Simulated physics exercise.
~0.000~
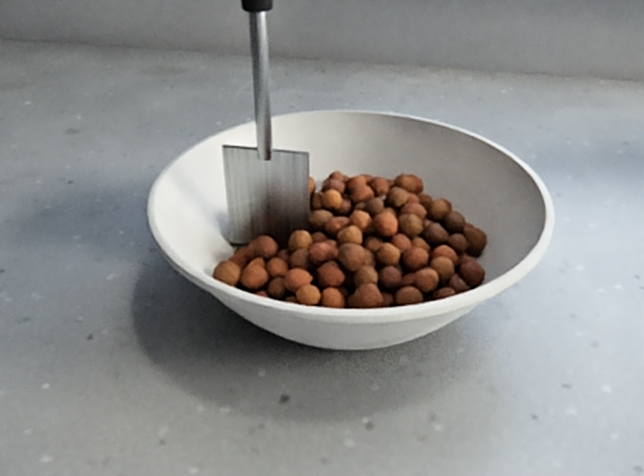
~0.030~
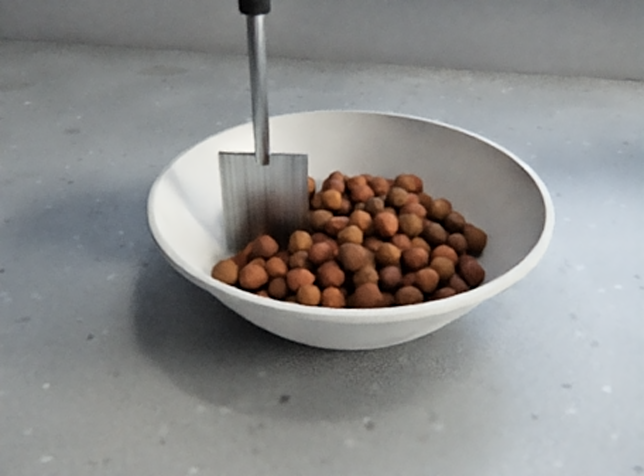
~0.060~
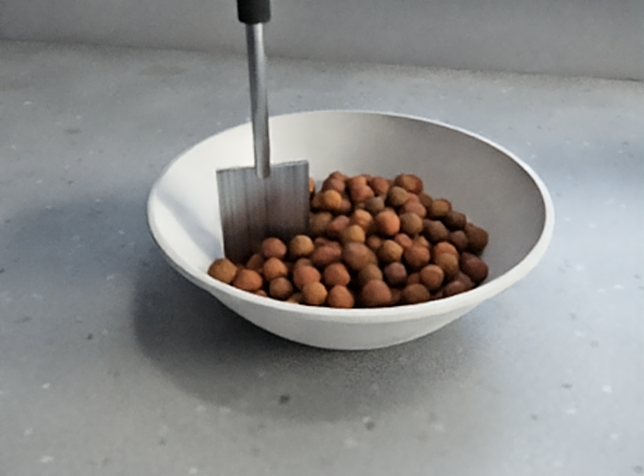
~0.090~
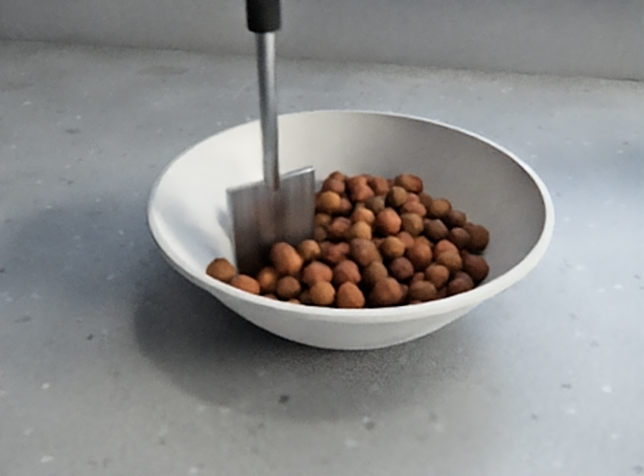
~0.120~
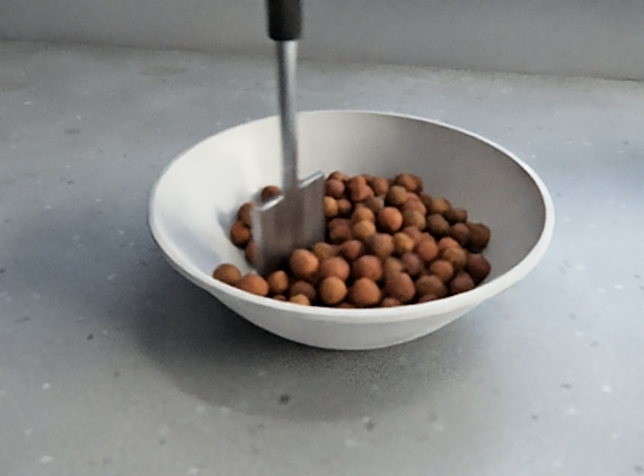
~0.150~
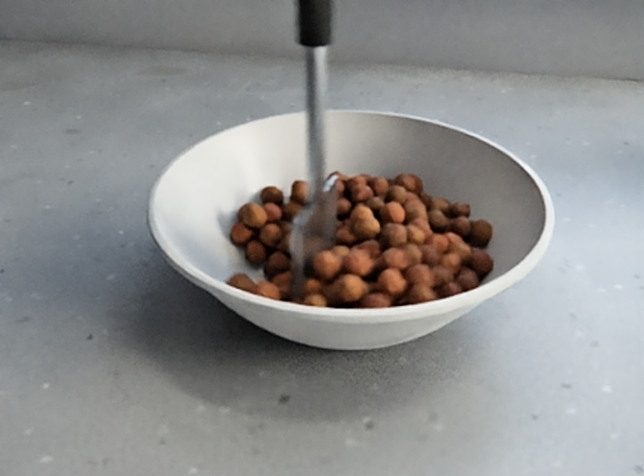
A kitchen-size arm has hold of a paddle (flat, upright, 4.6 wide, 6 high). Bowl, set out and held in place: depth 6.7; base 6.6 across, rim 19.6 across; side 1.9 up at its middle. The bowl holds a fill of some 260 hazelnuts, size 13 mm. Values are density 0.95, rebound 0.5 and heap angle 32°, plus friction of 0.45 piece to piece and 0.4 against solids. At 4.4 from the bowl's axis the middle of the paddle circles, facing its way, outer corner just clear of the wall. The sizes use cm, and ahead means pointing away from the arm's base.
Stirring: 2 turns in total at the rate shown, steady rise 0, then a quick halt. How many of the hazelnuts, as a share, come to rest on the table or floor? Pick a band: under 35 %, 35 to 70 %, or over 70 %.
Under 35 %.
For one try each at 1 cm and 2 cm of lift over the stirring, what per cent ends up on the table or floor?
It comes to about 15 per cent and about 15 per cent.
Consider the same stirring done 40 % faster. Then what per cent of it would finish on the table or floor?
I'd expect about 40 %.
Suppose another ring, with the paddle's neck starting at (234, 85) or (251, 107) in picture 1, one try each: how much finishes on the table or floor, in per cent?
Around 10 per cent on the first try, around 30 per cent on the second.
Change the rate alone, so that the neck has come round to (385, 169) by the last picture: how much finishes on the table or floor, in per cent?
It works out to roughly 45 percent.
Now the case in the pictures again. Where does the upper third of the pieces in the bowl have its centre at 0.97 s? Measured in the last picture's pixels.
At about (431, 177).
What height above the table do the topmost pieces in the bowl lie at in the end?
Roughly 7.0 centimetres.
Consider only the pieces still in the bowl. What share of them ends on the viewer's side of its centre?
Near 60 per cent of what stays in the bowl.
After 0.56 s, 331° round, highest piece 10 above the table; 230 in the bowl, 24 on the table or floor, 9 in flight or on the tool.
After 0.97 s, 222° round, highest piece 8 above the table; 205 in the bowl, 57 on the table or floor, 1 in flight or on the tool.
After 1.38 s, 0° round, highest piece 7 above the table; 198 in the bowl, 65 on the table or floor.
After 2.08 s, 0° round, highest piece 7 above the table; 198 in the bowl, 65 on the table or floor.
In the end, 198 in the bowl, 65 on the table or floor. That is 25 % on the table or floor.
